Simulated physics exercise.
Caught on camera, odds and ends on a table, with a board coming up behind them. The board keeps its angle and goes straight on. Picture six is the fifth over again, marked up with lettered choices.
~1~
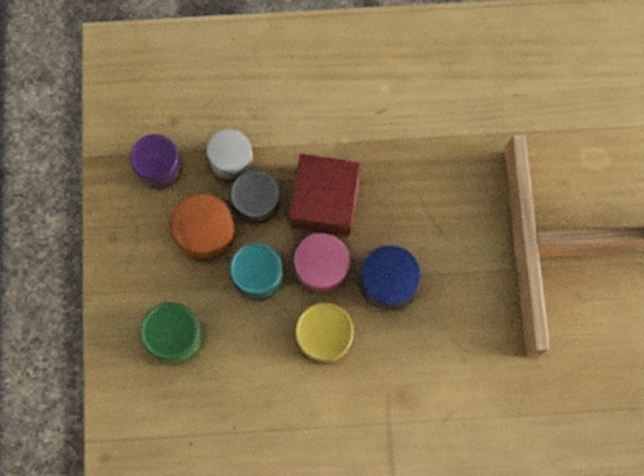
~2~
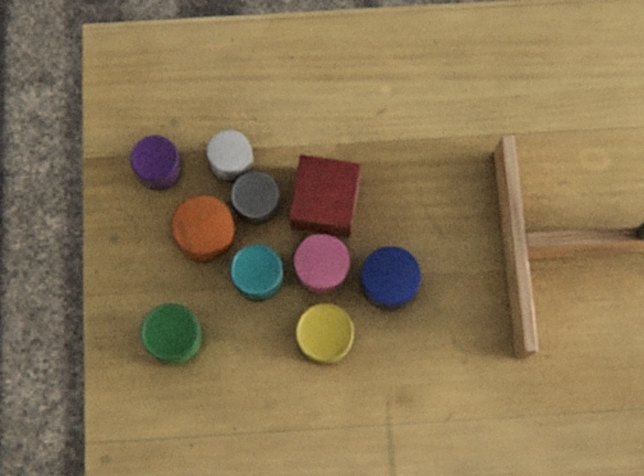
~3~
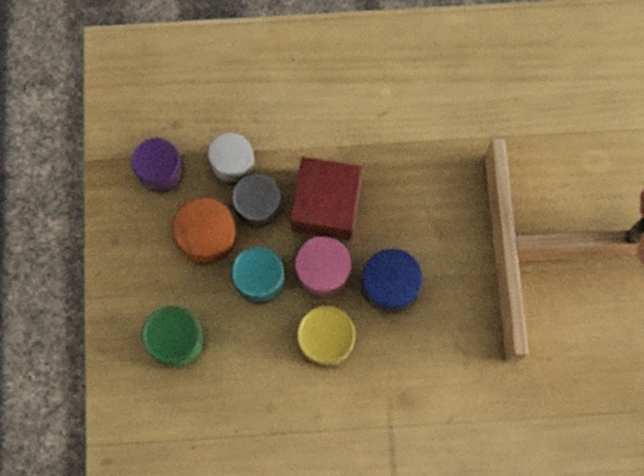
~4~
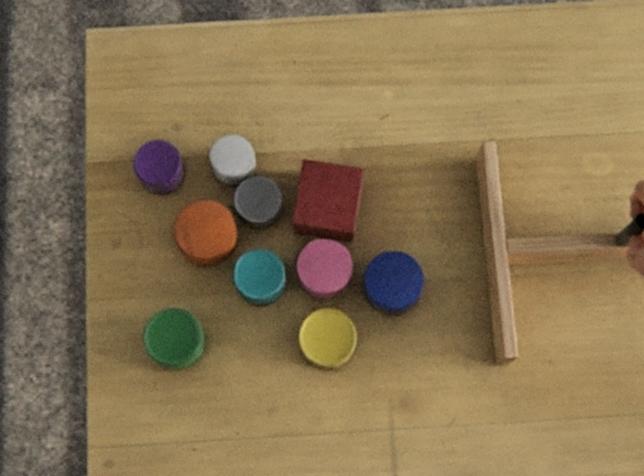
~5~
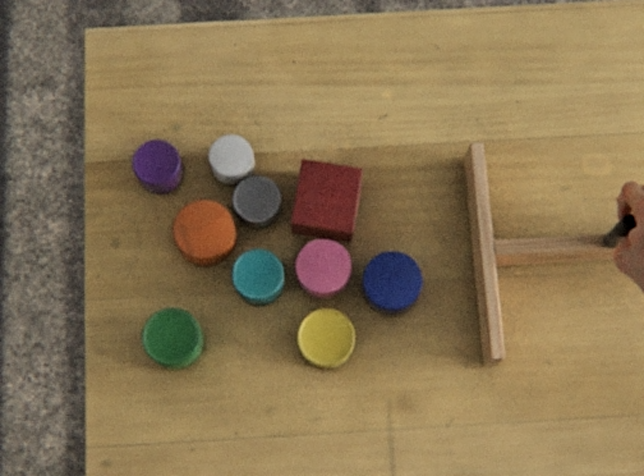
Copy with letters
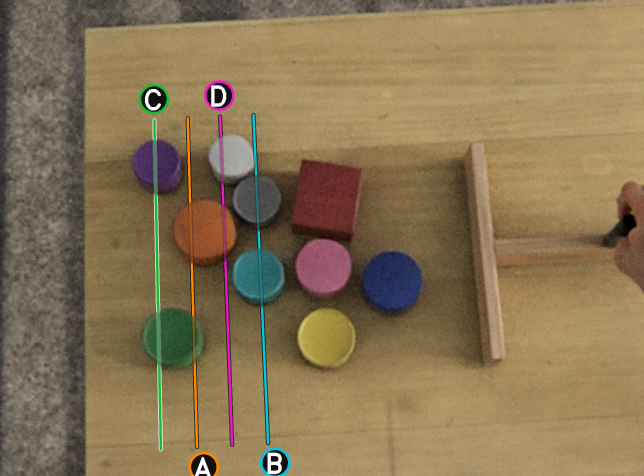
A wooden board on a handle, pushed by a hand, slides slowly left toward colourful tubs.
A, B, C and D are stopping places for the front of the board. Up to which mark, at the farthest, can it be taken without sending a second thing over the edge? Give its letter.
It can go as far as A.
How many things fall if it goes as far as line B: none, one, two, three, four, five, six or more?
By then, none.
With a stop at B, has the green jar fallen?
By then, no.
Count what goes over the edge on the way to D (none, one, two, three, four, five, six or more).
The count is none.
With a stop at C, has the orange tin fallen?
Yes.
On the marked copy, A at (192, 276); B at (261, 272); C at (157, 278); D at (226, 274).
Taking A. A third of the way, board (382, 254); turquoise tub (243, 277); pink pot (295, 262).
Two thirds of the way, board (276, 260); orange tin (150, 241); purple jar (149, 162).
When it is over, board (193, 265); orange tin (95, 238); turquoise tub (99, 306); none fallen.
As for the rest, B is within the limit but short; C drops four; D is within the limit but short.
